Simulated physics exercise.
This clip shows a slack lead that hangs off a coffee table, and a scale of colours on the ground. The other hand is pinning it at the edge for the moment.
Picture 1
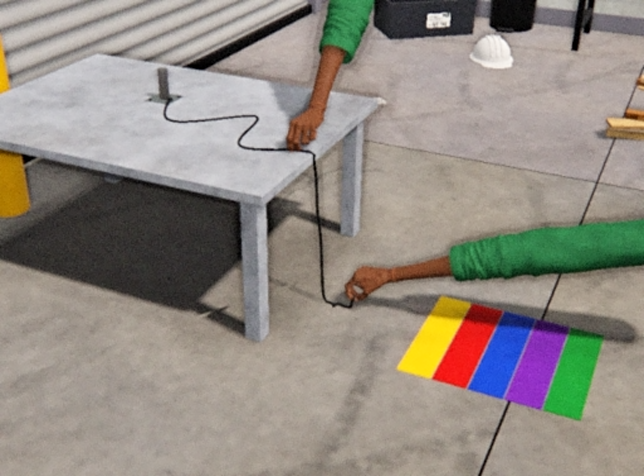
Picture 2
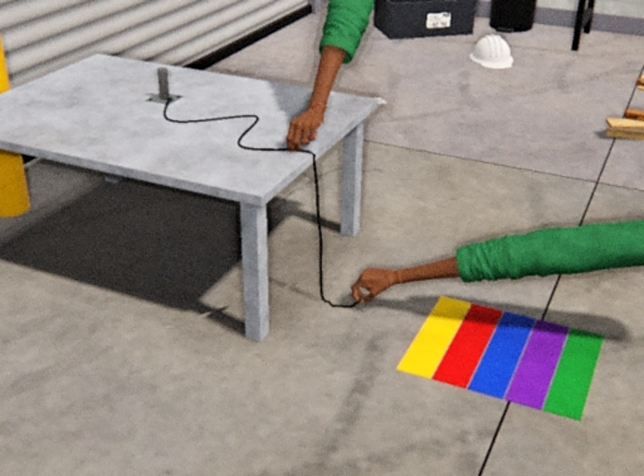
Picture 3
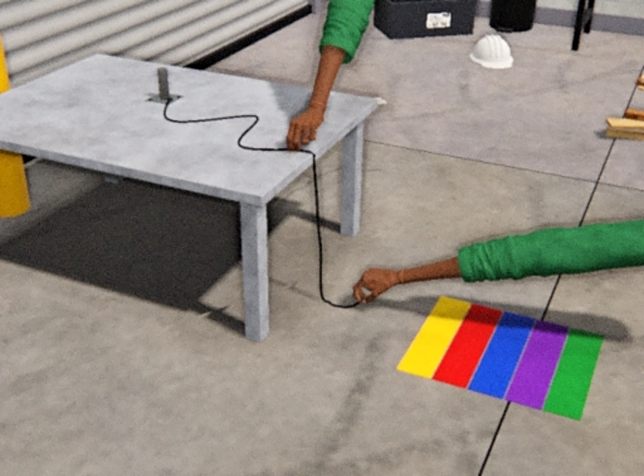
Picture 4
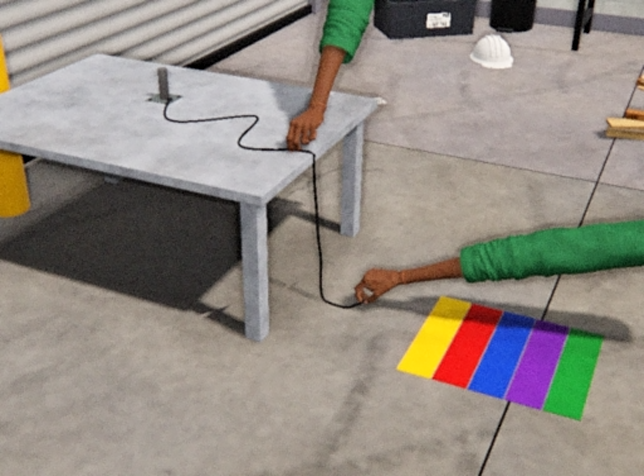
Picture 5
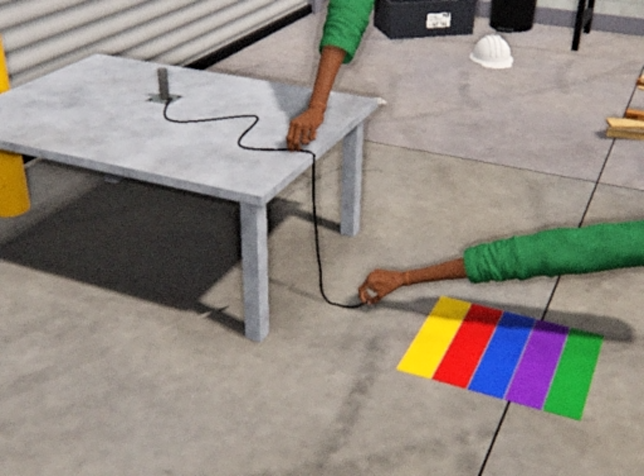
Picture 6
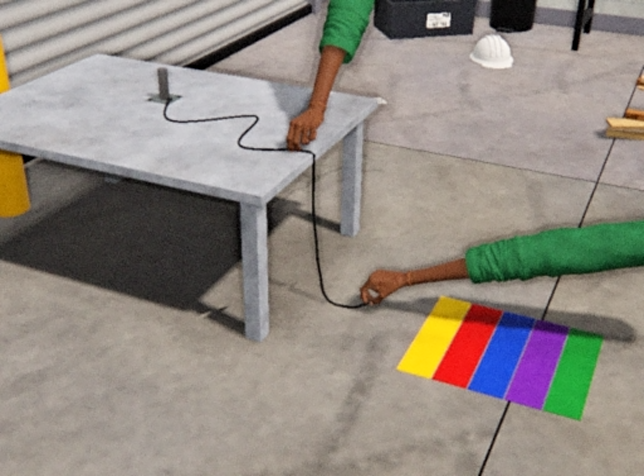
We see one hand pinning a slack dark lead at the edge of a grey table while another, low on the right, holds its hanging end and moves it slightly rightward near a striped colour scale on the ground.
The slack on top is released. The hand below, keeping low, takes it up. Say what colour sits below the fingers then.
It is green.
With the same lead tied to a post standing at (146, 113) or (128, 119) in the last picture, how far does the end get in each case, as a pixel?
First try near (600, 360), second try near (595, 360).
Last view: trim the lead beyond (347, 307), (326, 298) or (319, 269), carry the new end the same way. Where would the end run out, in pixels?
Near (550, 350), (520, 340) and (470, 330).
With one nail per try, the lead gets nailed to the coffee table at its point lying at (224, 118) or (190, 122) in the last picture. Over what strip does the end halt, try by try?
In order: Purple, then purple.
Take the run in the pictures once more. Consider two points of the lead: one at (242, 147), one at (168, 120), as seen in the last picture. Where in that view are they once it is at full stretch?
(349, 167) and (213, 112).
Soon after, end near (528, 342); over purple.
Then, end near (565, 352); over green.
At full stretch, end near (586, 357); over green. It gets as far as the green strip.
